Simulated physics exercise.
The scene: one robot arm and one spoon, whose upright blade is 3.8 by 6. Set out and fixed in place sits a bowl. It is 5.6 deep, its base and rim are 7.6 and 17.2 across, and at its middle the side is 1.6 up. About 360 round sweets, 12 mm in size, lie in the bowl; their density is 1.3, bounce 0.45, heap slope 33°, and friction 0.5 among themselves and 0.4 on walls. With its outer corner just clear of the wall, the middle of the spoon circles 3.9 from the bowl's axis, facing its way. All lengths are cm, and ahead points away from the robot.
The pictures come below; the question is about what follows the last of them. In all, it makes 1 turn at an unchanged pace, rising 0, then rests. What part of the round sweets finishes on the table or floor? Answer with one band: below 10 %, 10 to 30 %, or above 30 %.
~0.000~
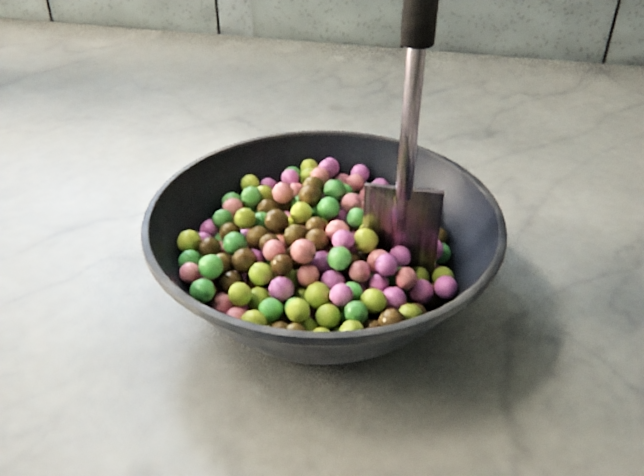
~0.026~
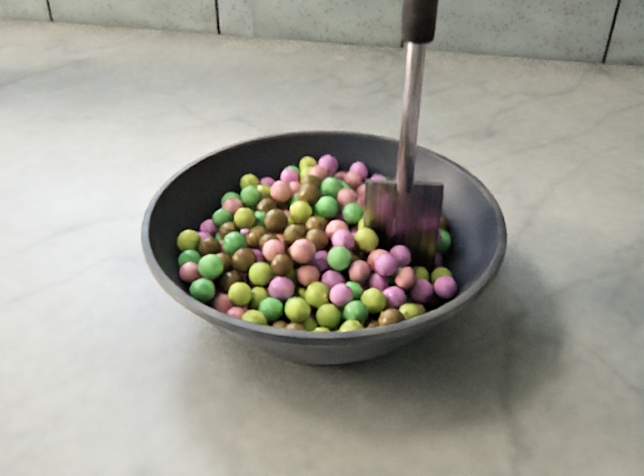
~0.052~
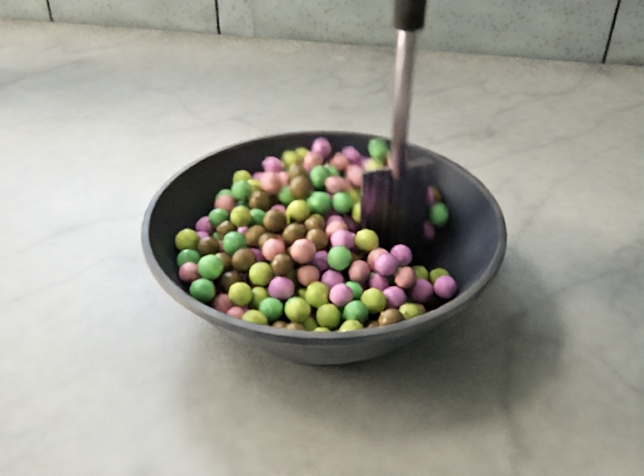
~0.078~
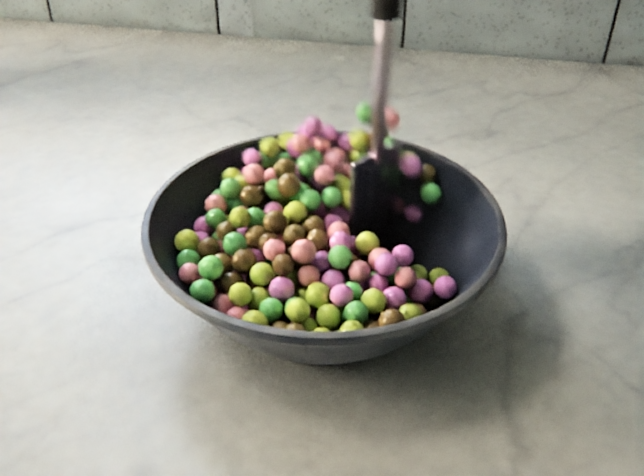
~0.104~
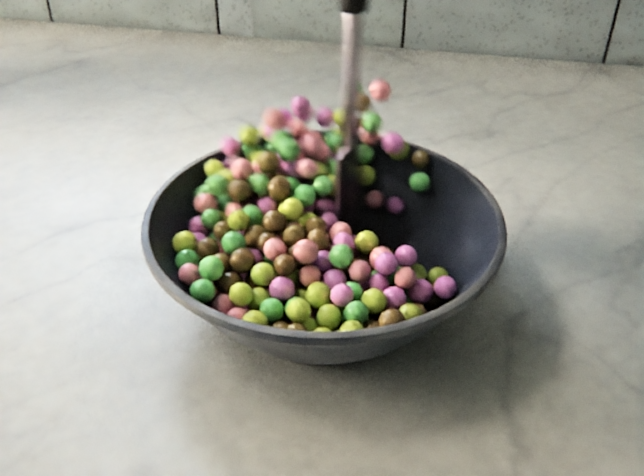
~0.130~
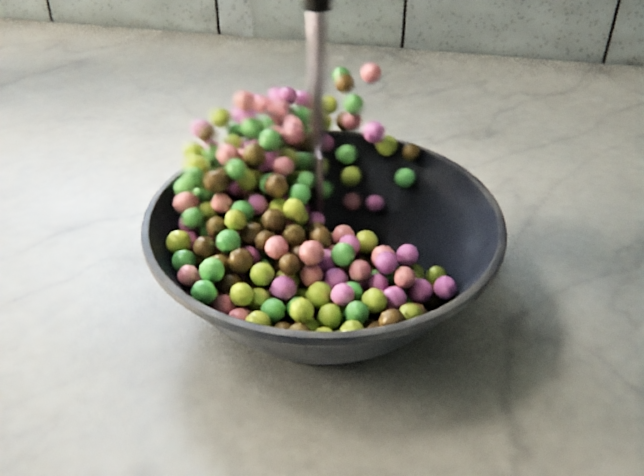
Above 30 %.
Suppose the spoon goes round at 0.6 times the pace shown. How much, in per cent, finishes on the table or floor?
That gives about 30 percent.
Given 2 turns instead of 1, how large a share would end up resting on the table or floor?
It would be near 60 per cent.
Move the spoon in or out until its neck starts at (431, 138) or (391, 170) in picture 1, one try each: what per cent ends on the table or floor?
45 and 35 per cent.
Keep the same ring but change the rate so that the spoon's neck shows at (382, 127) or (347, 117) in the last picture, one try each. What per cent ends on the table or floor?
Around 25 and 35 per cent respectively.
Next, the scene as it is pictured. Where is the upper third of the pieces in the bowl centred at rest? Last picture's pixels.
Somewhere close to (374, 210).
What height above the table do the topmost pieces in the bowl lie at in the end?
About 6.0 cm.
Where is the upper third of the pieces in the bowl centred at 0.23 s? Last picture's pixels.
Centre estimate: Approx. (218, 236) px.
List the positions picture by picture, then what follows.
The spoon neck at (407, 160), 0° round; upper third of the load around (314, 239), from x 190 to 445, top at y 170; 362 in the bowl, in the first frame.
The spoon neck at (407, 154), 8° round; upper third of the load around (316, 231), from x 190 to 445, top at y 165, in the second frame.
The spoon neck at (400, 139), 31° round; upper third of the load around (319, 215), from x 190 to 445, top at y 150, in the third frame.
The spoon neck at (379, 126), 56° round; upper third of the load around (309, 197), from x 185 to 445, top at y 115, in the fourth frame.
The spoon neck at (350, 117), 82° round; upper third of the load around (294, 184), from x 185 to 445, top at y 90; 360 in the bowl, 2 in flight or on the tool, in the fifth frame.
The spoon neck at (318, 115), 107° round; upper third of the load around (266, 167), from x 180 to 445, top at y 75; 353 in the bowl, 9 in flight or on the tool, in the sixth frame.
After 0.23 s, 200° round, highest piece 10 above the table; 300 in the bowl, 6 on the table or floor, 56 in flight or on the tool.
After 0.32 s, 294° round, highest piece 13 above the table; 241 in the bowl, 60 on the table or floor, 61 in flight or on the tool.
After 0.57 s, 0° round, highest piece 6 above the table; 197 in the bowl, 165 on the table or floor.
After 1.27 s, 0° round, highest piece 6 above the table; 197 in the bowl, 165 on the table or floor.
In the end, 197 in the bowl, 165 on the table or floor. That is 46 % on the table or floor.
